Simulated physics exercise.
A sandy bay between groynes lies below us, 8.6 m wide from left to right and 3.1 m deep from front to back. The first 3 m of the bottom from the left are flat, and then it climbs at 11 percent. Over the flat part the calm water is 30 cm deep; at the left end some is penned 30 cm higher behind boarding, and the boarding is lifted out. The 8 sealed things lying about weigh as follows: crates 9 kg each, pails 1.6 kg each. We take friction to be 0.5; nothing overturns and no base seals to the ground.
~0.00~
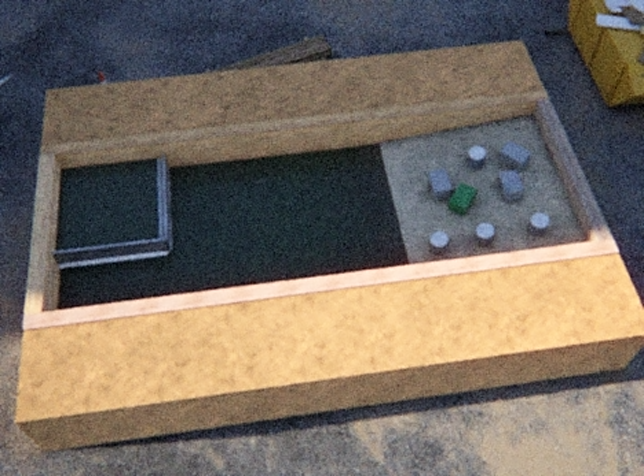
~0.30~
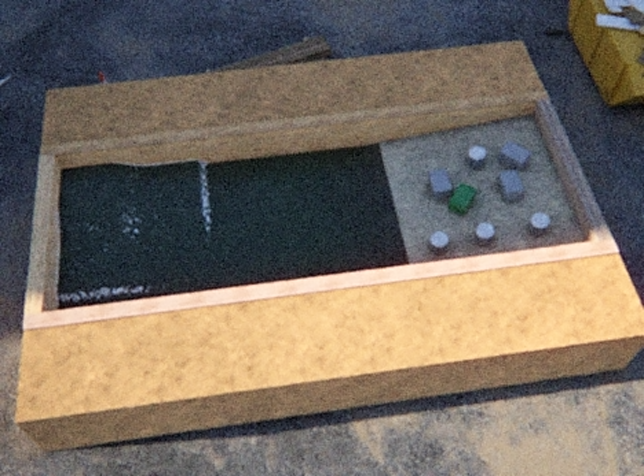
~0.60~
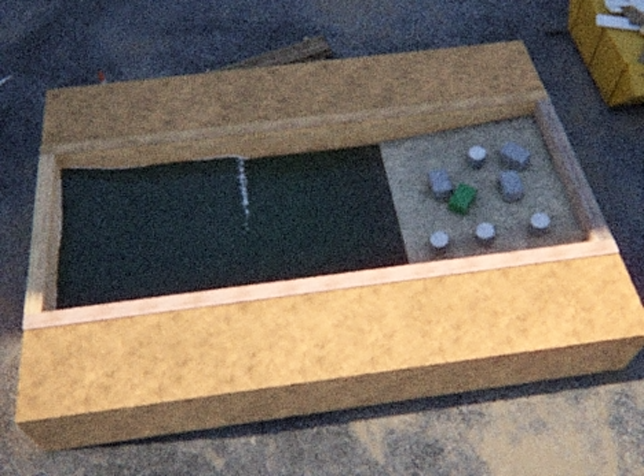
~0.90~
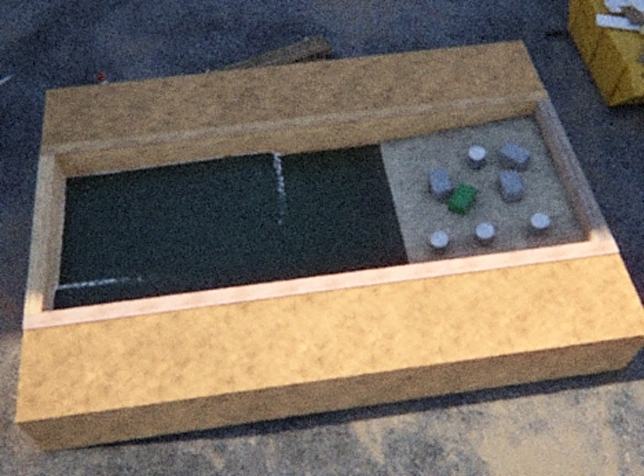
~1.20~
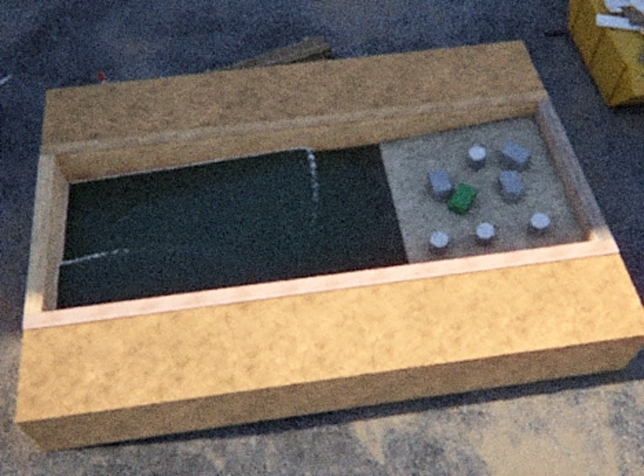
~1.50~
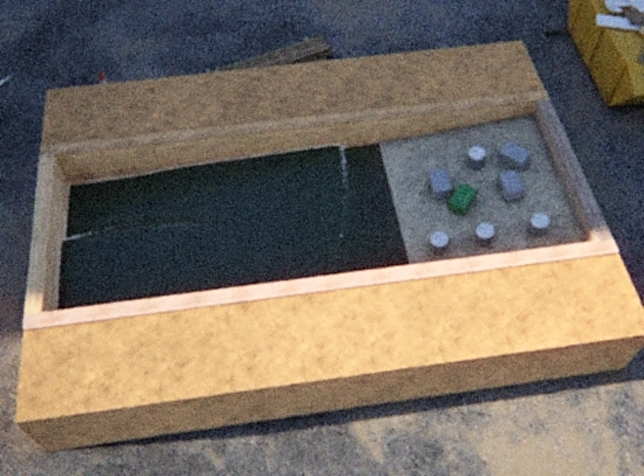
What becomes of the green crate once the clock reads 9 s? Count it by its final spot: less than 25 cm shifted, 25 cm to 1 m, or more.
The green crate stays where it was.
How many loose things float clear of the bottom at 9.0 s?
At that moment it comes to 2.
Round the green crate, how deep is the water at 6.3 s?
3 cm or so.
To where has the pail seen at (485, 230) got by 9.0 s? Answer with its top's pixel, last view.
I'd expect it somewhere around (388, 239).
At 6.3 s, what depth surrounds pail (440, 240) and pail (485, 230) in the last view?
I'd put it at 3 cm and 3 cm respectively.
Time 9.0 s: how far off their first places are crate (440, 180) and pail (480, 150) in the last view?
One is off by 20 cm, the other by 140 cm, in the order asked.
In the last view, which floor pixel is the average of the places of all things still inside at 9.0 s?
I'd say about (444, 201) in the last view.
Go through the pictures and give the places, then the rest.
The green crate at (465, 195) rests on the ground; water covers 17.3 m2; 0 of 8 have shifted, in the first picture.
The green crate at (465, 195) rests on the ground; 17.3 m2 under water; 0 of 8 have shifted, in the second picture.
The green crate at (465, 195), on the bottom; water covers 17.3 m2; 0 of 8 have shifted, in the third picture.
The green crate at (465, 195) rests on the ground; water covers 17.3 m2; 0 of 8 have shifted, in the fourth picture.
The green crate at (465, 195) rests on the ground; water covers 17.3 m2; 0 of 8 have shifted, in the fifth picture.
The green crate at (465, 195) rests on the ground; water covers 17.3 m2; 0 of 8 have shifted, in the sixth picture.
After 2.1 s the green crate is near (465, 195), 0.0 m from its start, aground; 0 afloat.
After 4.0 s the green crate is near (469, 194), 0.1 m from its start, aground; 2 afloat.
After 6.3 s the green crate is near (458, 195), 0.1 m from its start, aground; 3 afloat.
After 9.0 s the green crate is near (458, 195), 0.1 m from its start, aground; 2 afloat.
